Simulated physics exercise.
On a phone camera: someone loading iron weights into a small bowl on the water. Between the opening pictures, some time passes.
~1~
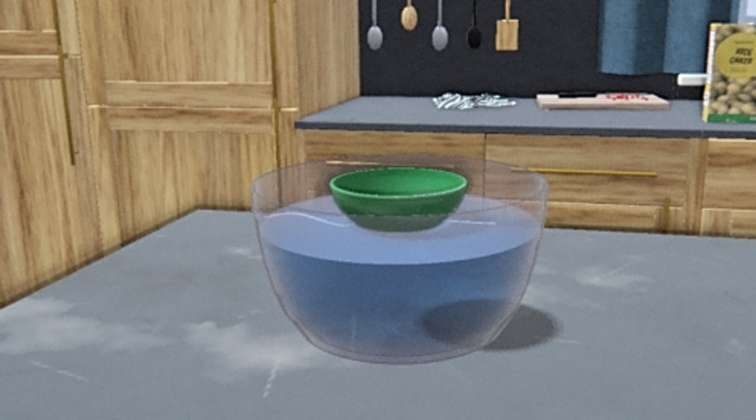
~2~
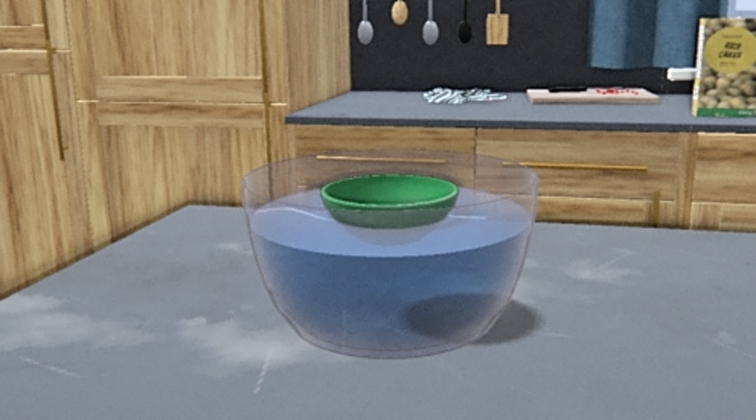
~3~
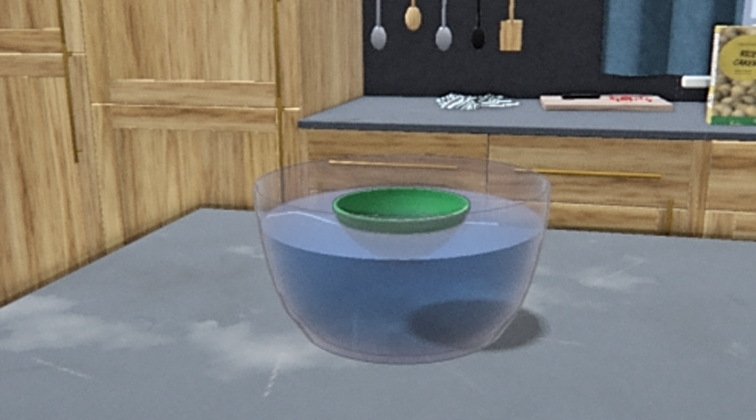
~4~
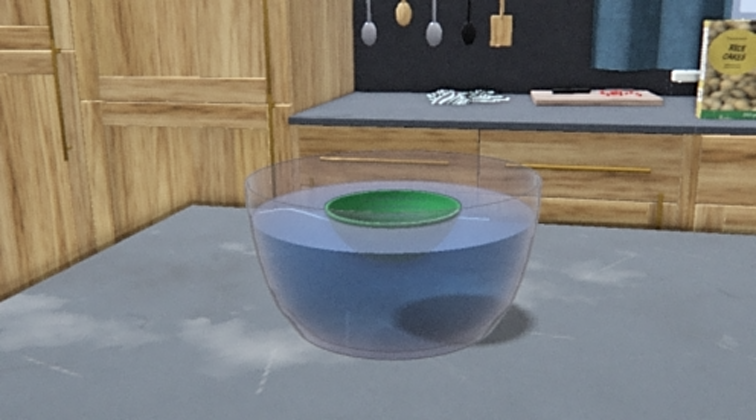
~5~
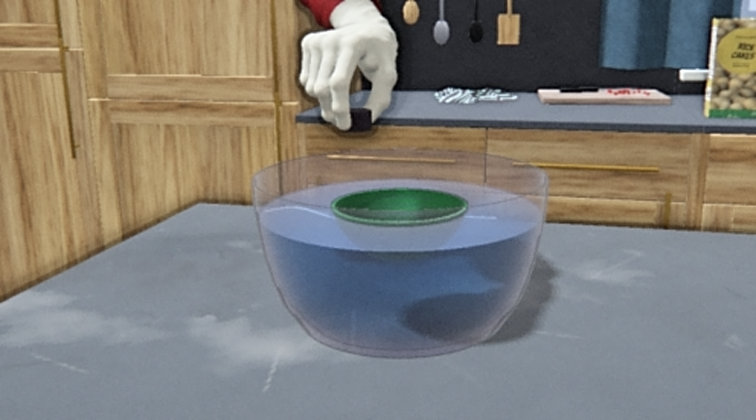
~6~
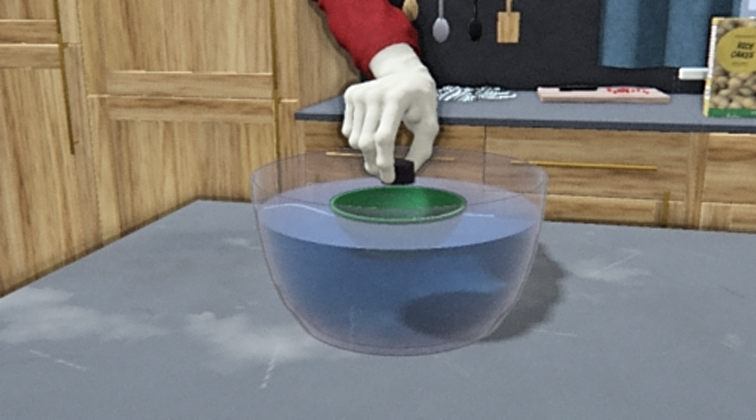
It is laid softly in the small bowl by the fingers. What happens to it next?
It fills and goes down.
Shortly, the iron weight is in and the small bowl dips.
Then, water pours in over its edge.
At the finish, the small bowl lies on the bottom with its load.
